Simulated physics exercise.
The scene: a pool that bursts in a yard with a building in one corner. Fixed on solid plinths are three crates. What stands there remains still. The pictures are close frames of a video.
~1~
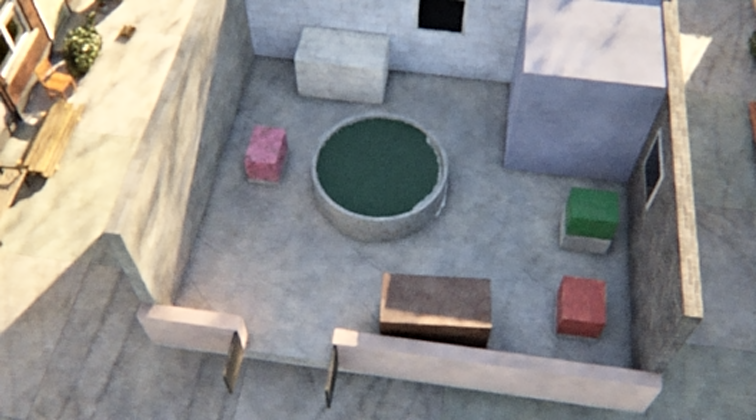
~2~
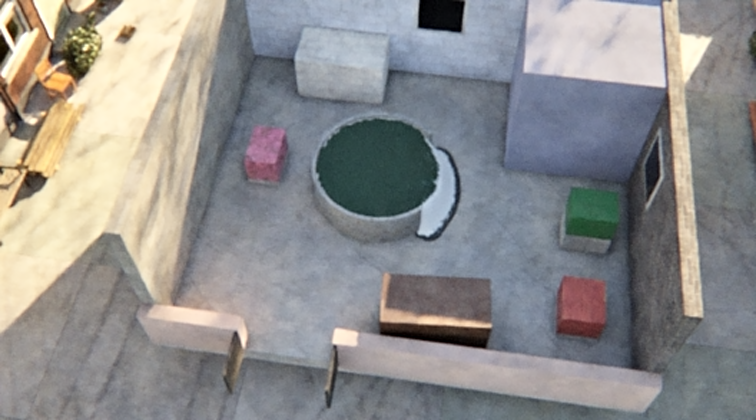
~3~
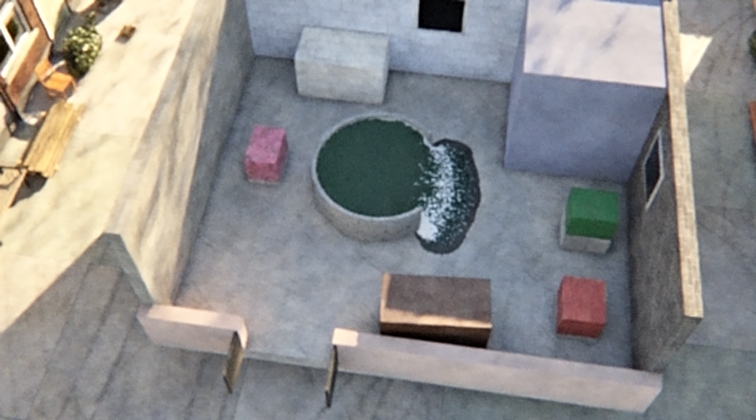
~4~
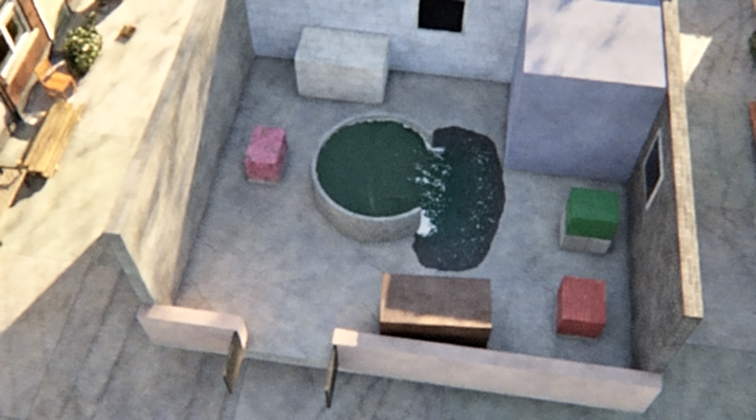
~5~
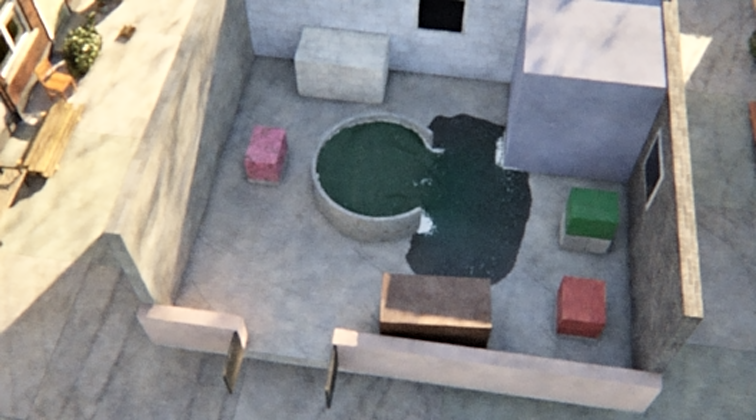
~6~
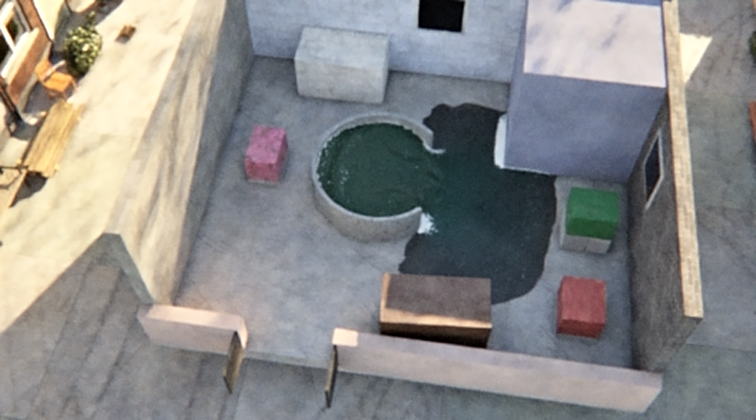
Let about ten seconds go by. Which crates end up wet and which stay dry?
The green crate stays dry; the red crate gets wet; the pink crate stays dry.
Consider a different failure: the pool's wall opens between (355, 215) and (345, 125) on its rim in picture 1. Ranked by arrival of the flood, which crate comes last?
Last: The crate marked green.
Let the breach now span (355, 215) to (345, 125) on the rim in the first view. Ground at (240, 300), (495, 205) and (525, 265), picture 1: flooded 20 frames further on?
In the order given, the spots are swamped, not soaked and not soaked.
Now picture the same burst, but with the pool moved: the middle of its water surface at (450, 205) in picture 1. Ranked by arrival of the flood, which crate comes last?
Pink crate.
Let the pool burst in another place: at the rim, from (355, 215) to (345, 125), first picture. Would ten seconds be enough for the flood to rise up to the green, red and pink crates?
I'd say the green crate stays clear, while the red crate stays clear and the pink crate is overrun.
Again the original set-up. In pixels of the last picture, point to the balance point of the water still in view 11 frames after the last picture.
I reckon somewhere around (467, 202).
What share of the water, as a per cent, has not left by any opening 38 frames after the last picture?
About 100 %.
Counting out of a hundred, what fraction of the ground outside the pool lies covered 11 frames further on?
Close to 40 percent, by my reckoning.
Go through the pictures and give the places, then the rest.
The first picture shows still water in the pool at (380, 167).
In the second picture, the front is at (427, 237), out from the gap at (442, 187).
In the third picture, water pours out at (442, 188) and has run to (449, 249).
In the fourth picture, the front is at (465, 266), out from the gap at (442, 189).
In the fifth picture, the front is at a hidden place, out from the gap at (442, 189).
In the sixth picture, water pours out at (442, 189) and has run to (526, 286).
A moment on, water covers 30 % of the floor; the green crate water round its plinth, the red crate water round its plinth, the pink crate not reached.
Next, water covers 40 % of the floor; the green crate water round its plinth, the red crate water round its plinth, the pink crate not reached.
Then, water covers 50 % of the floor; the green crate water round its plinth, the red crate water round its plinth, the pink crate not reached.
Later, water covers 75 % of the floor; the green crate water round its plinth, the red crate water round its plinth, the pink crate water round its plinth.
In the end, water covers 100 % of the floor; the green crate stayed above the water, the red crate was topped, the pink crate stayed above the water.
